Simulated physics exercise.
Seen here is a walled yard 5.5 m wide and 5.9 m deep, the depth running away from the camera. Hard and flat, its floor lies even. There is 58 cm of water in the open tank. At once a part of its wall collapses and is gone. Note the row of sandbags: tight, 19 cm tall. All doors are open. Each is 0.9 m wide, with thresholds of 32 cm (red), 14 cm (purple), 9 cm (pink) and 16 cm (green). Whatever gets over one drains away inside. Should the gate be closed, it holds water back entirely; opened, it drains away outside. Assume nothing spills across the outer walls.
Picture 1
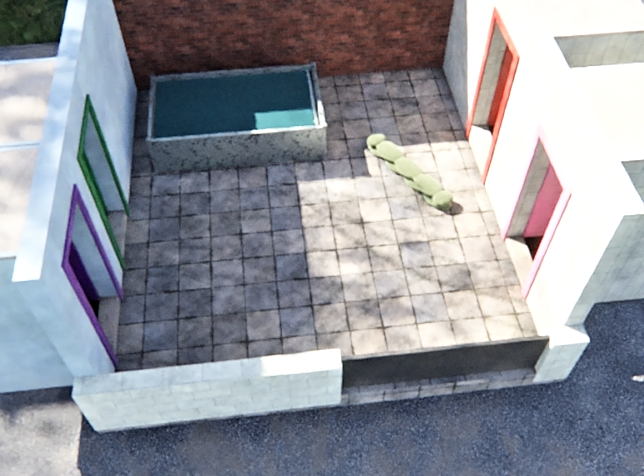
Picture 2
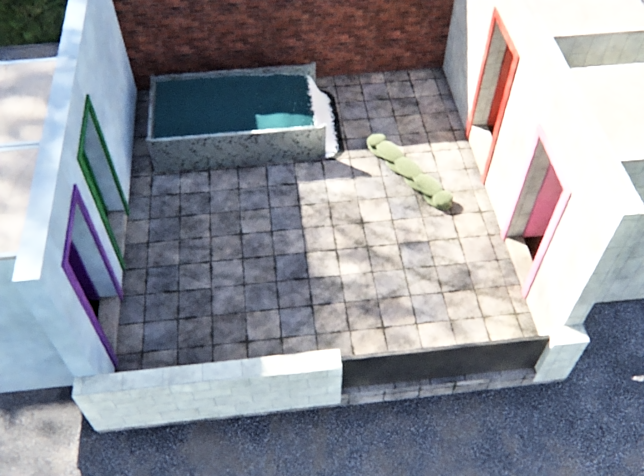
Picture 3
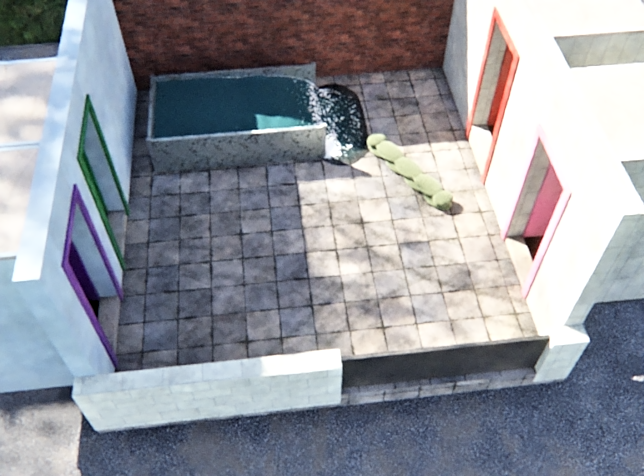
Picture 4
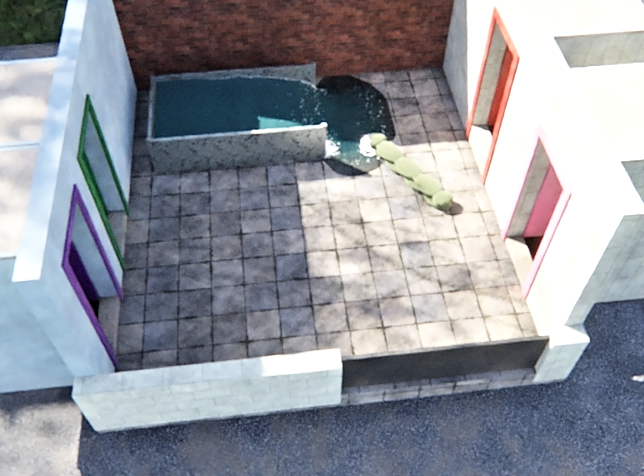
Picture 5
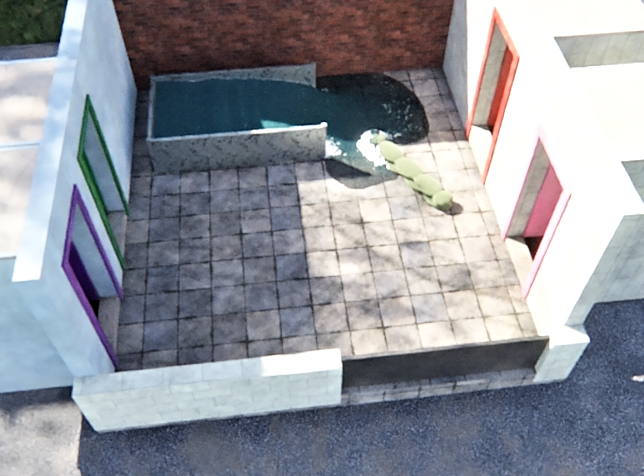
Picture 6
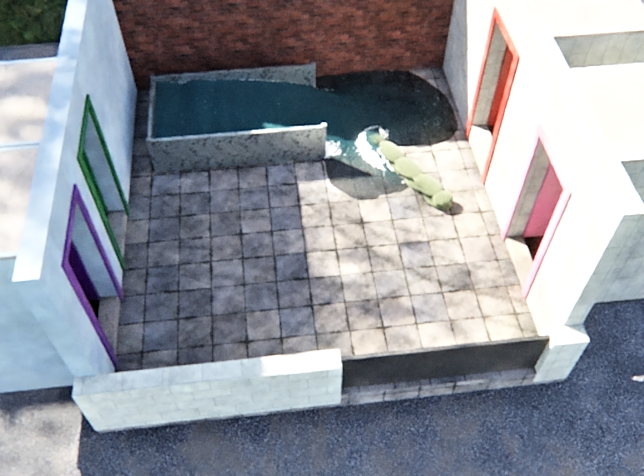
In a walled, paved yard with brightly framed doorways, the right side of a raised water tank gave way, and dark water poured out across the tiles, spreading around the near row of green sandbags.
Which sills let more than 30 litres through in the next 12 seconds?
Red door: Less than stated; purple door: Less than stated; pink door: Less than stated; green door: Less than stated.
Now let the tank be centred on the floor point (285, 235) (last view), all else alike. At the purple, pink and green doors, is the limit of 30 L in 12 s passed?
Measured against that limit, purple comes out short of it, pink beyond it and green short of it.
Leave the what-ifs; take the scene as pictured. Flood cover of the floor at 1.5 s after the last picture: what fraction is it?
Roughly 35 % of the floor is wet.
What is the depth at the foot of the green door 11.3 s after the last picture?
I'd say close to 8.5 cm.
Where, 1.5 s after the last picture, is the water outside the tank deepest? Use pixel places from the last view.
Near (432, 79).
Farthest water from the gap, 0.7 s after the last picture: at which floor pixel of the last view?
Somewhere about (446, 230).
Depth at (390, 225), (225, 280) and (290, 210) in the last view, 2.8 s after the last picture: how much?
Close to 3, 0 and 0 centimetres.
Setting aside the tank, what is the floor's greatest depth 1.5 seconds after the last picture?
Max around 39 cm.
Then, 0.7 s after the last picture water covers 25 % of the floor and is deepest (38 cm) near (440, 72); red door 10 cm at the sill, 0 L in, purple door not reached, pink door not reached, green door not reached.
Then, 1.5 s after the last picture water covers 35 % of the floor and is deepest (39 cm) near (432, 79); red door 17 cm at the sill, 0 L in, purple door not reached, pink door 1 cm at the sill, 0 L in, green door not reached.
Then, 2.8 s after the last picture water covers 50 % of the floor and is deepest (26 cm) near (433, 185); red door 18 cm at the sill, 0 L in, purple door not reached, pink door 10 cm at the sill, 0 L in, green door not reached.
Then, 6.3 s after the last picture water covers 90 % of the floor and is deepest (18 cm) near (114, 401); red door 11 cm at the sill, 0 L in, purple door 16 cm at the sill, 0 L in, pink door 7 cm at the sill, 2 L in, green door 11 cm at the sill, 0 L in.
Then, 11.3 s after the last picture water covers 95 % of the floor and is deepest (12 cm) near (386, 181); red door 5 cm at the sill, 0 L in, purple door 8 cm at the sill, 1 L in, pink door 5 cm at the sill, 3 L in, green door 9 cm at the sill, 0 L in.
